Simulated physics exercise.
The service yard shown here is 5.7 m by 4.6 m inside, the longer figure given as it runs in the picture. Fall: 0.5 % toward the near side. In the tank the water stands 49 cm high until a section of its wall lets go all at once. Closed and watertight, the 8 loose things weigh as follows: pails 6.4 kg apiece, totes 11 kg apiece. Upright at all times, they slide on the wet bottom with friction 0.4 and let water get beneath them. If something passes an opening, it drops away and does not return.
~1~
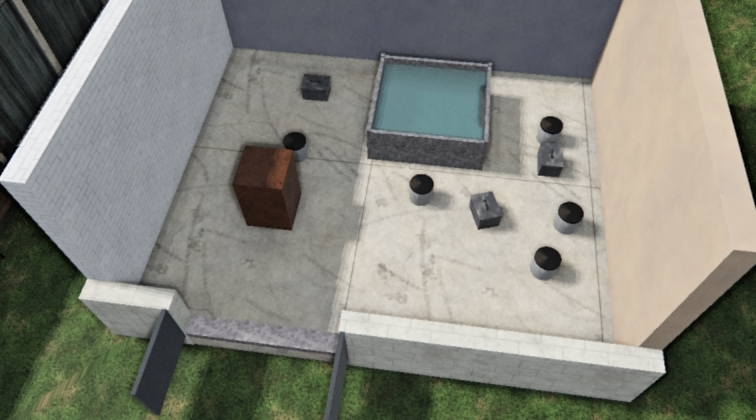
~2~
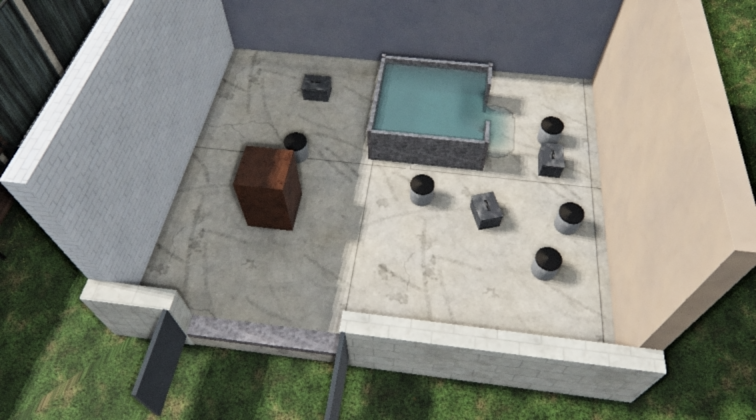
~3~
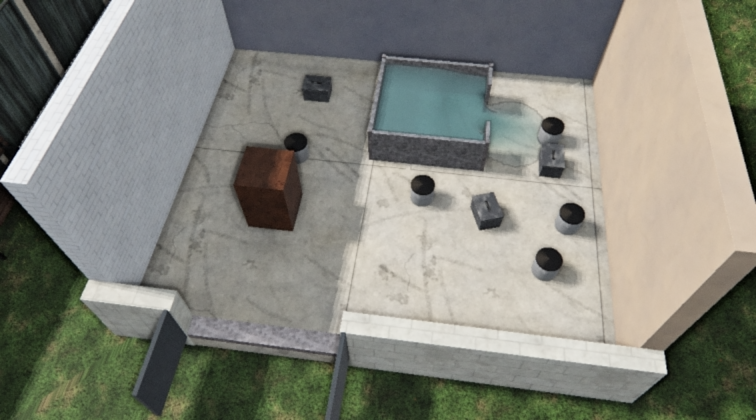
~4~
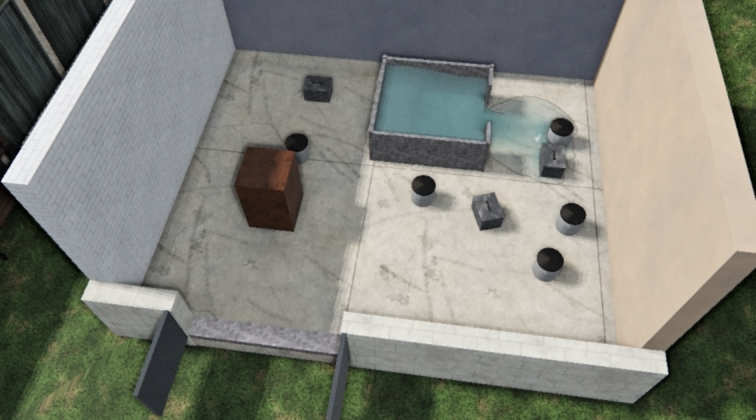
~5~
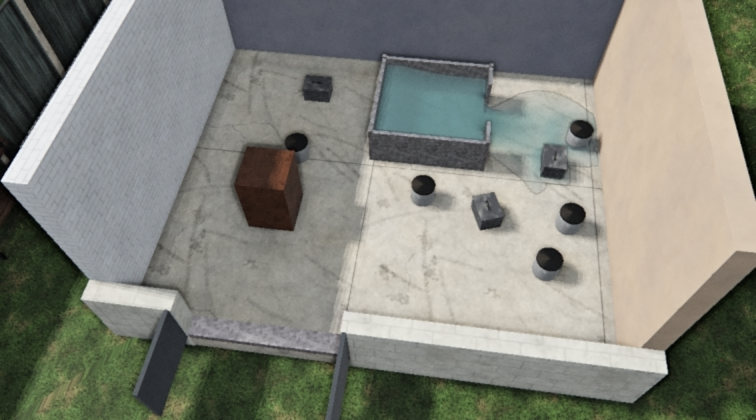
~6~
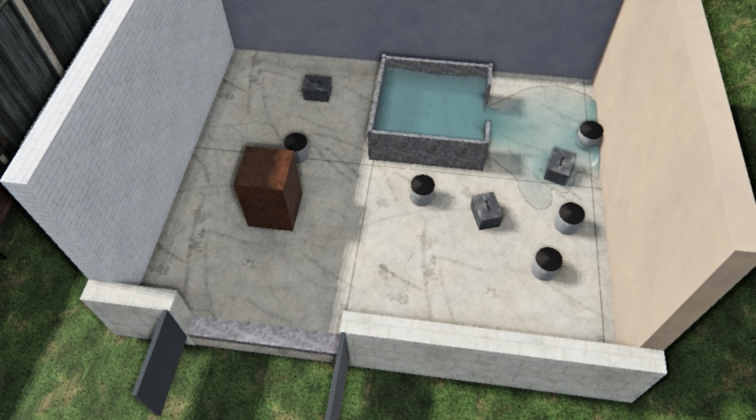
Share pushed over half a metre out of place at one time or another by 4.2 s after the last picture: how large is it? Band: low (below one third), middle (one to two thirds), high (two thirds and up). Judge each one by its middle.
Middle.
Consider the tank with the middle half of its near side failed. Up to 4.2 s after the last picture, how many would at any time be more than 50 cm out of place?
Count: 1.
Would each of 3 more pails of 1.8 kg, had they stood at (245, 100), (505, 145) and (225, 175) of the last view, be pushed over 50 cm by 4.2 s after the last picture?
Well, in turn they are below that, above that and below that.
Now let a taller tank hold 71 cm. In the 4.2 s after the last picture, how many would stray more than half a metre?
Count: 4.
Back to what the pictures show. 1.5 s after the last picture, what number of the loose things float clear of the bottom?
Answer: 1.
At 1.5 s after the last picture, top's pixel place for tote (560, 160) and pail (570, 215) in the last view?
(572, 263) and (556, 279), roughly.
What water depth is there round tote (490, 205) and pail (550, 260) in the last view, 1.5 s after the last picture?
I'd estimate 0 cm for the first and 2 cm for the second.
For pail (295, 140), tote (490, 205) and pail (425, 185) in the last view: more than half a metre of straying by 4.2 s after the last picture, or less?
Result, in order: Undershooting / undershooting / undershooting.
Then, 0.4 s after the last picture 2 of 8 are over 50 cm from their spots; 1 afloat.
Then, 1.5 s after the last picture 2 of 8 are over 50 cm from their spots; 1 afloat.
Then, 2.8 s after the last picture 3 of 8 are over 50 cm from their spots; 2 afloat.
Then, 4.2 s after the last picture 4 of 8 are over 50 cm from their spots, and 4 have been at some point; 0 afloat.
